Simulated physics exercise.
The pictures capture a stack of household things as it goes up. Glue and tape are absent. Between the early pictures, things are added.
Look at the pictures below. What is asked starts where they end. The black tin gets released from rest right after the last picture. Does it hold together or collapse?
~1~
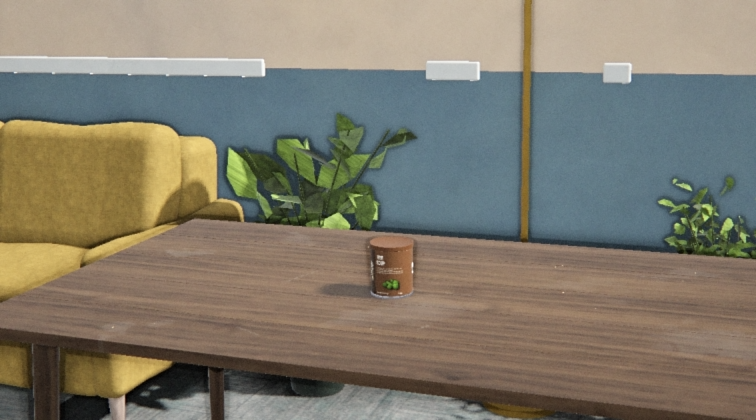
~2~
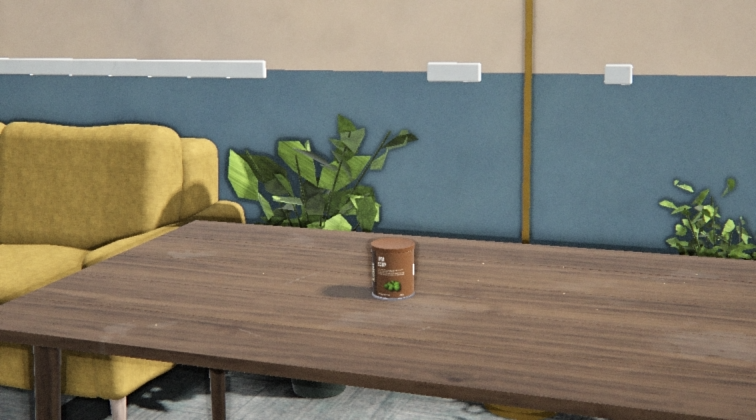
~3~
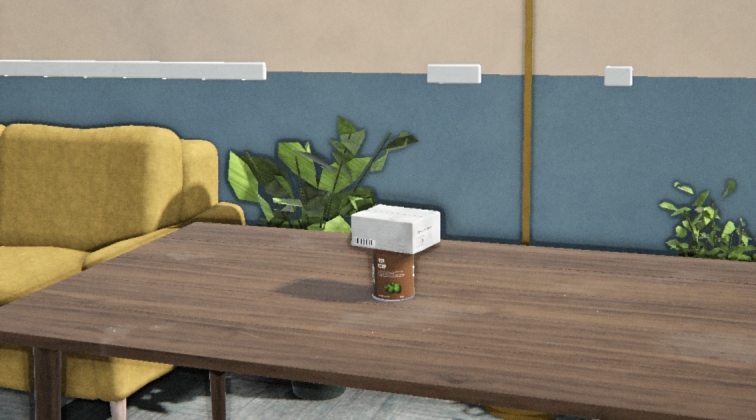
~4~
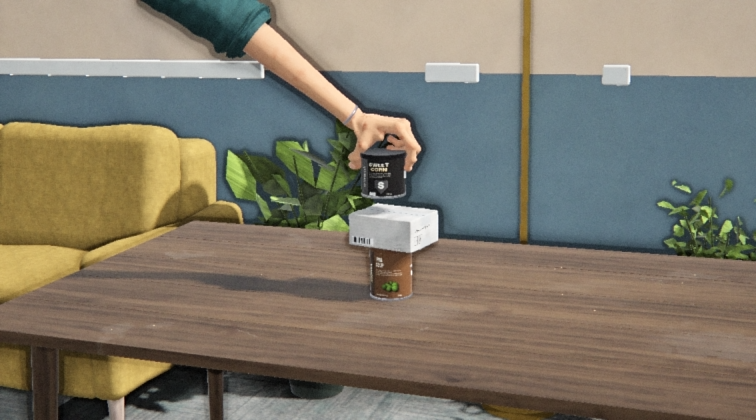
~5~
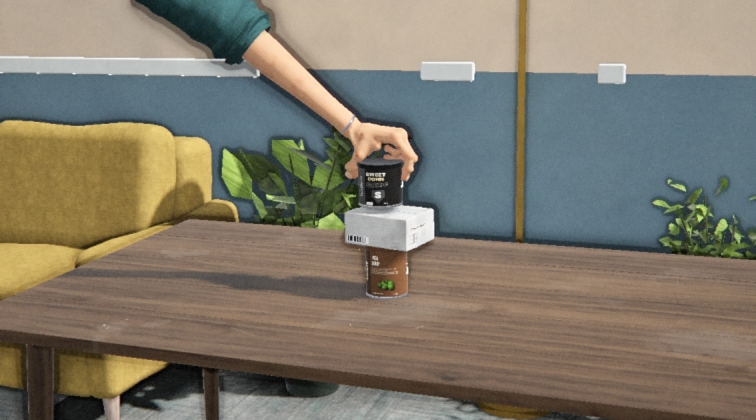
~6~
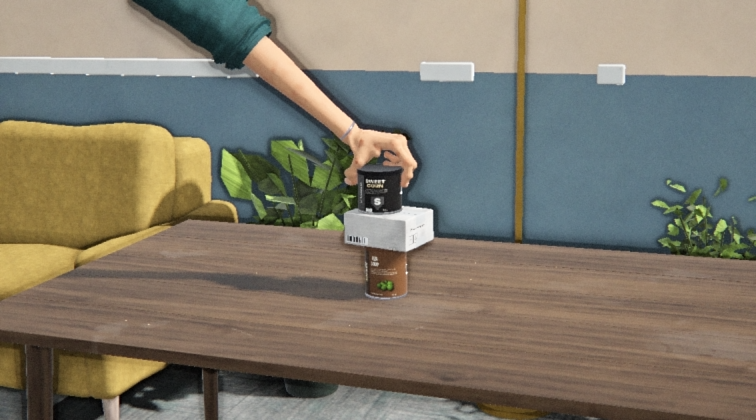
Nothing drops.
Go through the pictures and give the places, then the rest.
In the first picture, the last thing is not in view yet.
In the second picture, the last thing is not in view yet.
In the third picture, the last thing is not in view yet; white box (396, 229).
In the fourth picture, coming down; black tin (383, 173); white box (394, 227).
In the fifth picture, coming down; black tin (380, 182); white box (389, 226).
In the sixth picture, set down, still held; black tin (380, 189); white box (389, 226).
Then, 0.30 s past the last view, nothing moves.
Then, 0.70 s past the last view, black tin resting near (380, 190).
Finally, all 3 still in place. Final places as the last picture's camera would see them, black tin near (380, 190). The pile holds.
